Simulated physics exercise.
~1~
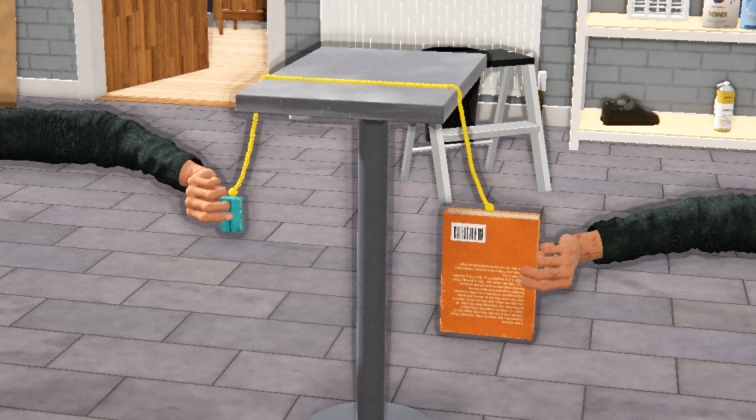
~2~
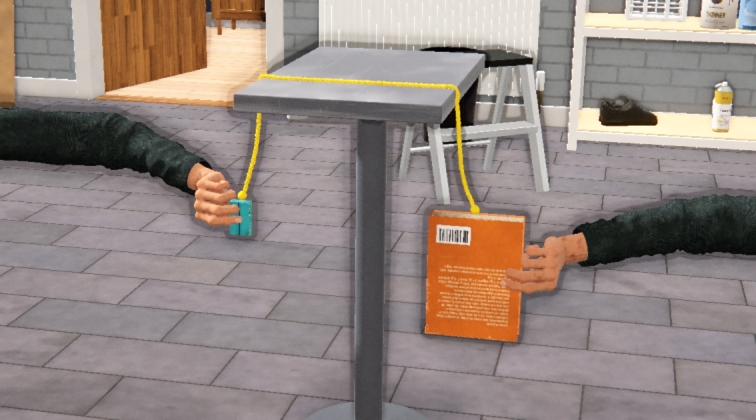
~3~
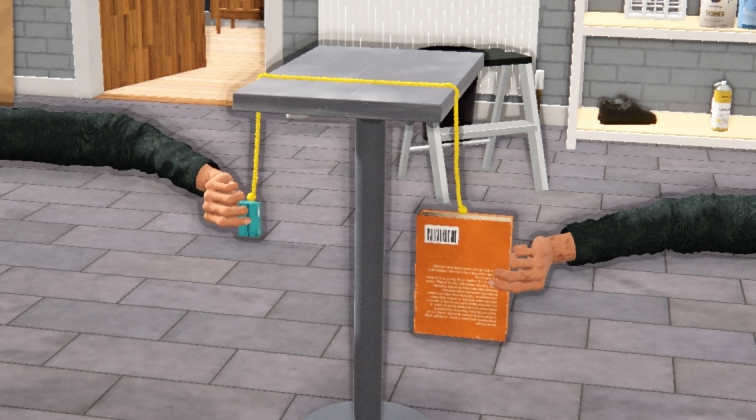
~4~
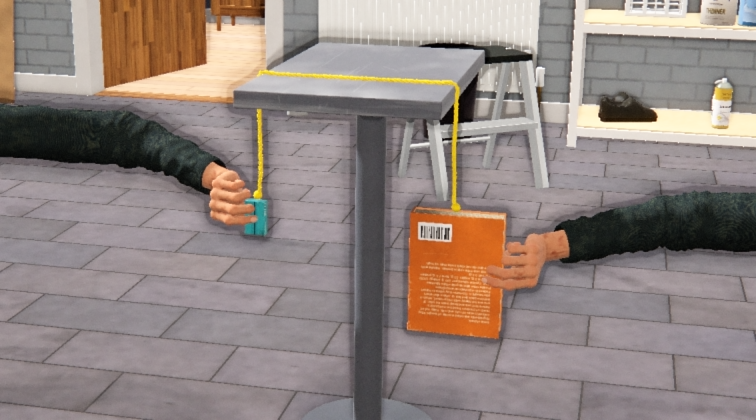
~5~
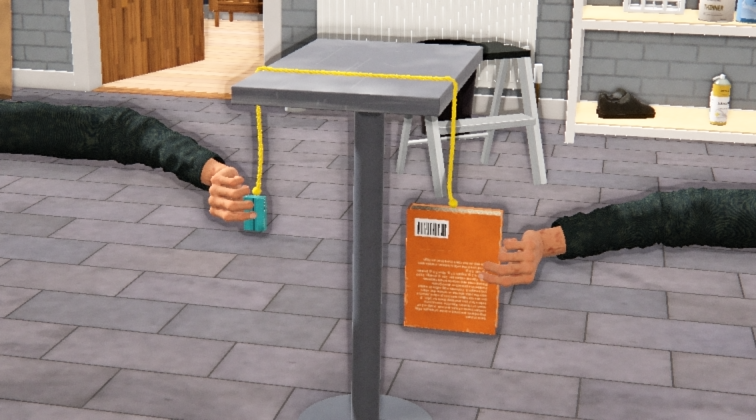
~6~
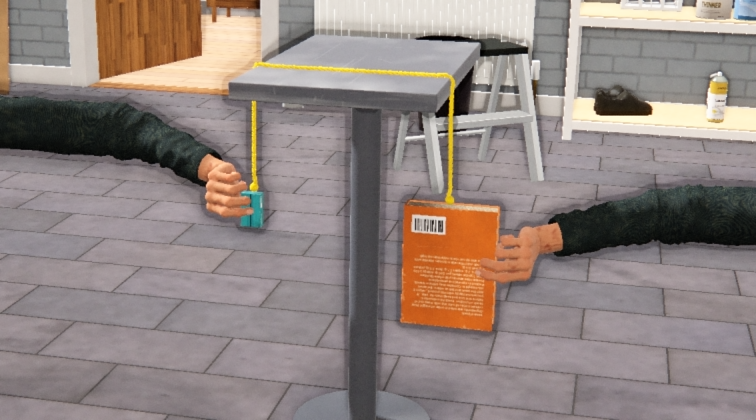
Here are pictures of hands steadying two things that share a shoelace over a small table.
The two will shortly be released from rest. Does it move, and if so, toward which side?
Yes, to the right.
Then, 0.70 s past the final frame, left matchbox down on the floor; right book down on the floor.
When it is over, left matchbox down on the floor; right book down on the floor. The shoelace slides rightwards.
